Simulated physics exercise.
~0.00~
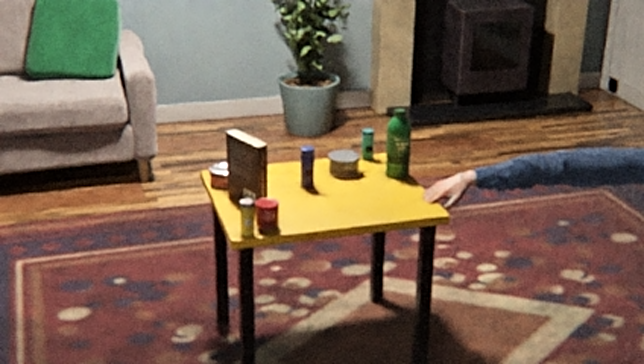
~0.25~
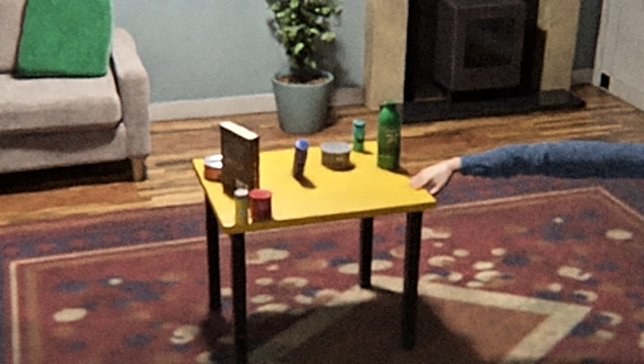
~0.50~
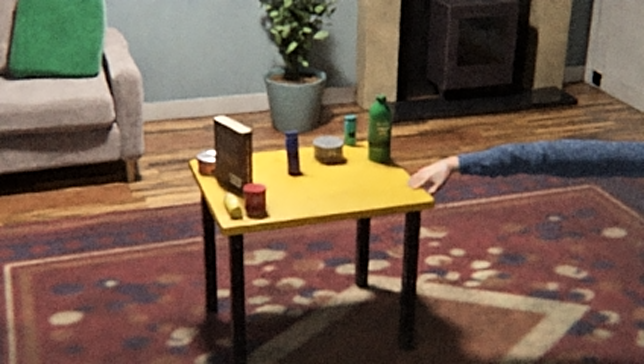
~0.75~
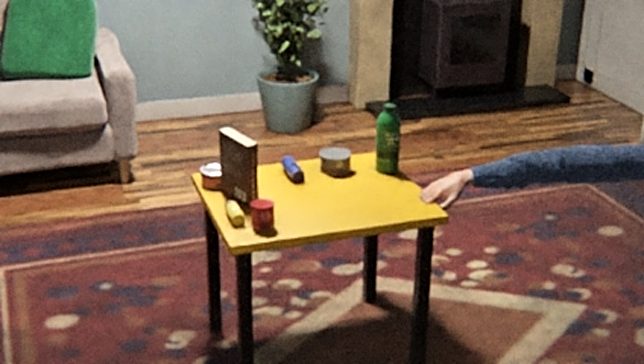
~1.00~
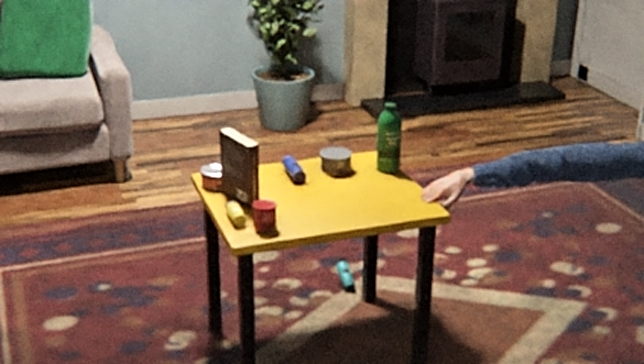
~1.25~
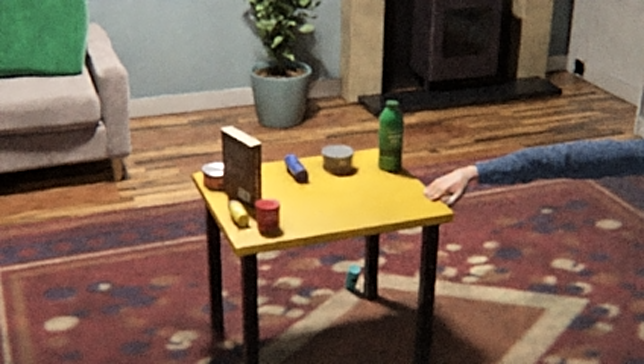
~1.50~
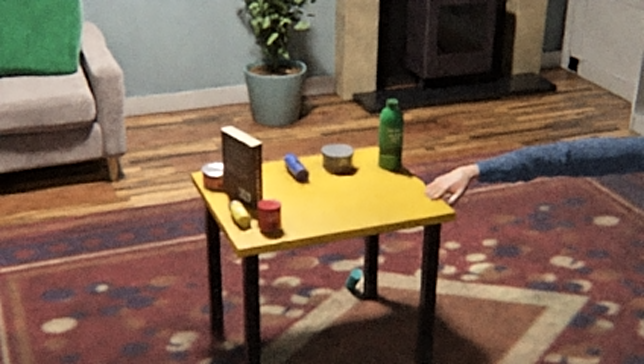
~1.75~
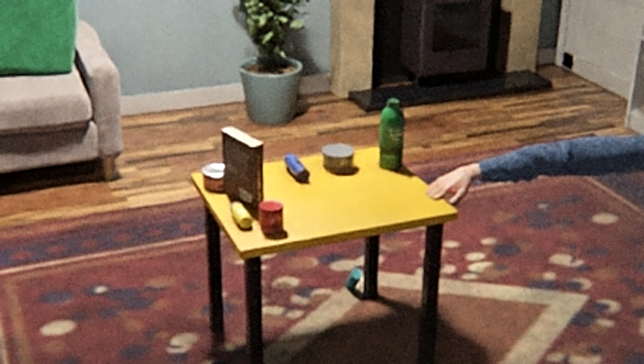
A hand jerks a yellow table, toppling two shakers and sending a turquoise one to the rug.
